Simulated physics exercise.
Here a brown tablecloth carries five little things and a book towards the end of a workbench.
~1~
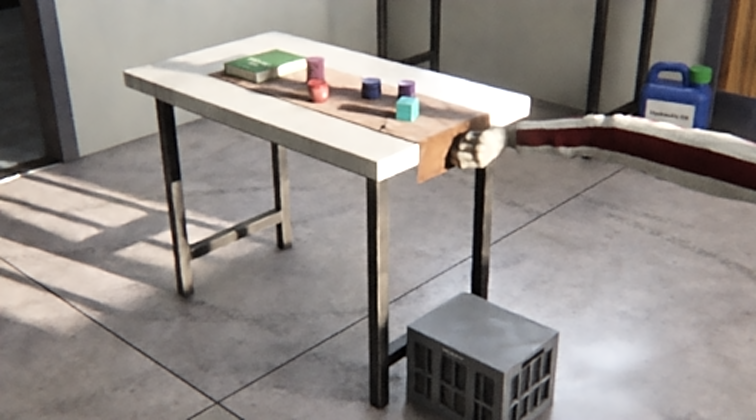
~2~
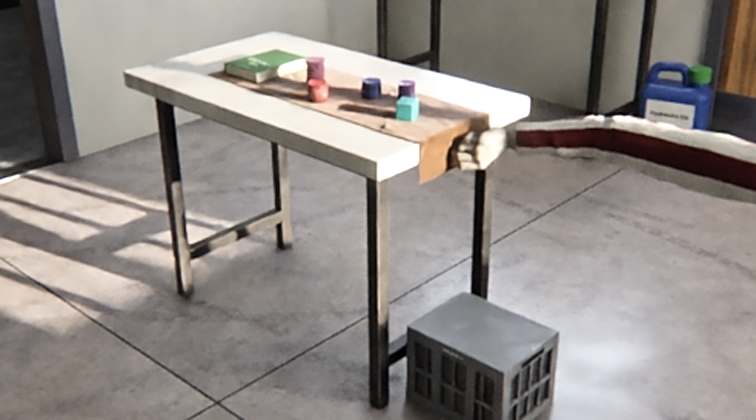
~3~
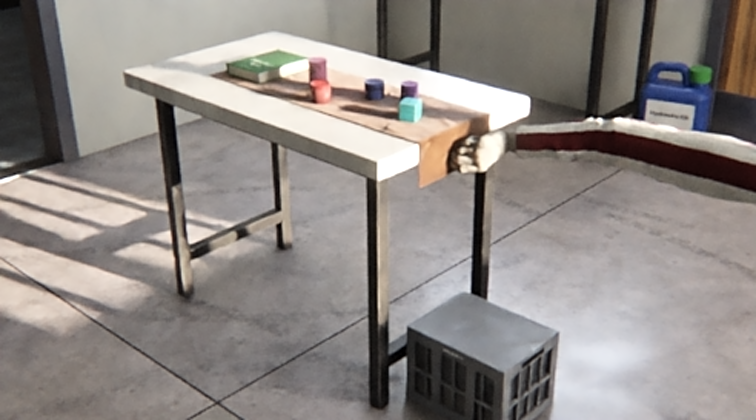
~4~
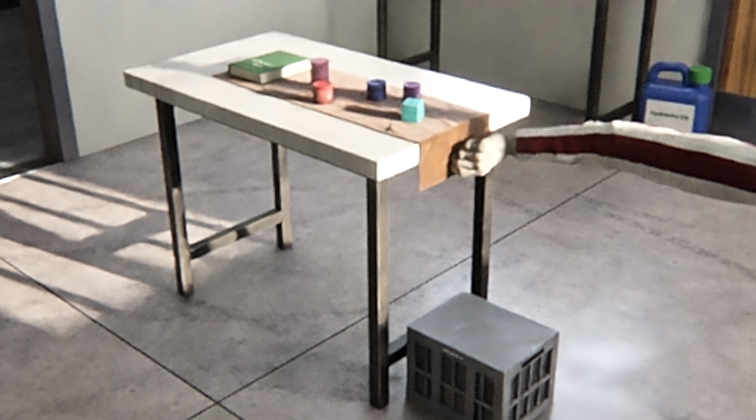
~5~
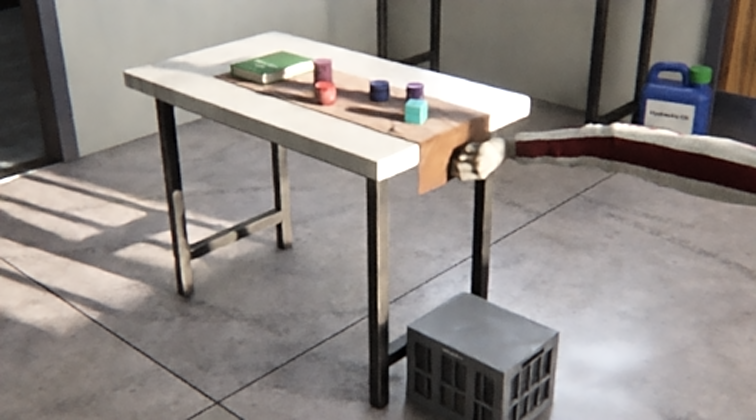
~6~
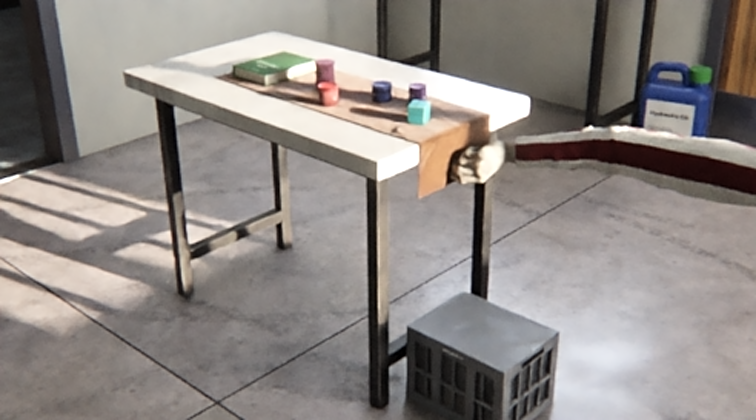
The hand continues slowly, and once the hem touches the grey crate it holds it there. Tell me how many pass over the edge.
Four pass over it.
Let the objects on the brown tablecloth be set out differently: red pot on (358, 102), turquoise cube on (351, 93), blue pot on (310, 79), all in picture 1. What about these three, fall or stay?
Red pot: Gone off. Turquoise cube: Gone off. Blue pot: Still up.
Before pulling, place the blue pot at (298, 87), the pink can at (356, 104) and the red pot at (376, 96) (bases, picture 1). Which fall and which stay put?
Record - blue pot retained; pink can lost; red pot lost.
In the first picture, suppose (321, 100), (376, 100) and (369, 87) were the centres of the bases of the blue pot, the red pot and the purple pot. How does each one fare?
In the end the blue pot is no longer on top, the red pot is no longer on top, and the purple pot is no longer on top.
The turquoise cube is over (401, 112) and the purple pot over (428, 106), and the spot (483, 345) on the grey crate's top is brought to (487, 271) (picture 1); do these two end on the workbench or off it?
First the turquoise cube: It ends off the top. Then the purple pot: It ends off the top.
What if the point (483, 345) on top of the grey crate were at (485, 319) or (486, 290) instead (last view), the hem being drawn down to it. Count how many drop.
Going over the edge would be 3 and 2.
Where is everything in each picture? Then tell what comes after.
Hem (418, 183); turquoise cube (407, 100); purple pot (407, 82); blue pot (372, 80); red pot (318, 82); pink can (315, 59); top of the crate (483, 345), in the first picture.
Hem (419, 184); turquoise cube (407, 100), in the second picture.
Hem (419, 187); purple pot (410, 83), in the third picture.
Hem (419, 191); blue pot (376, 82); top of the crate (483, 345), in the fourth picture.
Hem (419, 194); red pot (325, 85), in the fifth picture.
Hem (418, 198); turquoise cube (419, 104); purple pot (418, 85); blue pot (382, 83); red pot (328, 85); pink can (325, 61), in the sixth picture.
Early on, hem near (455, 247); turquoise cube gone.
Midway, hem near (456, 301); turquoise cube, purple pot and blue pot gone.
Finally, hem on the crate; turquoise cube, purple pot, blue pot and red pot gone. It carries off four.
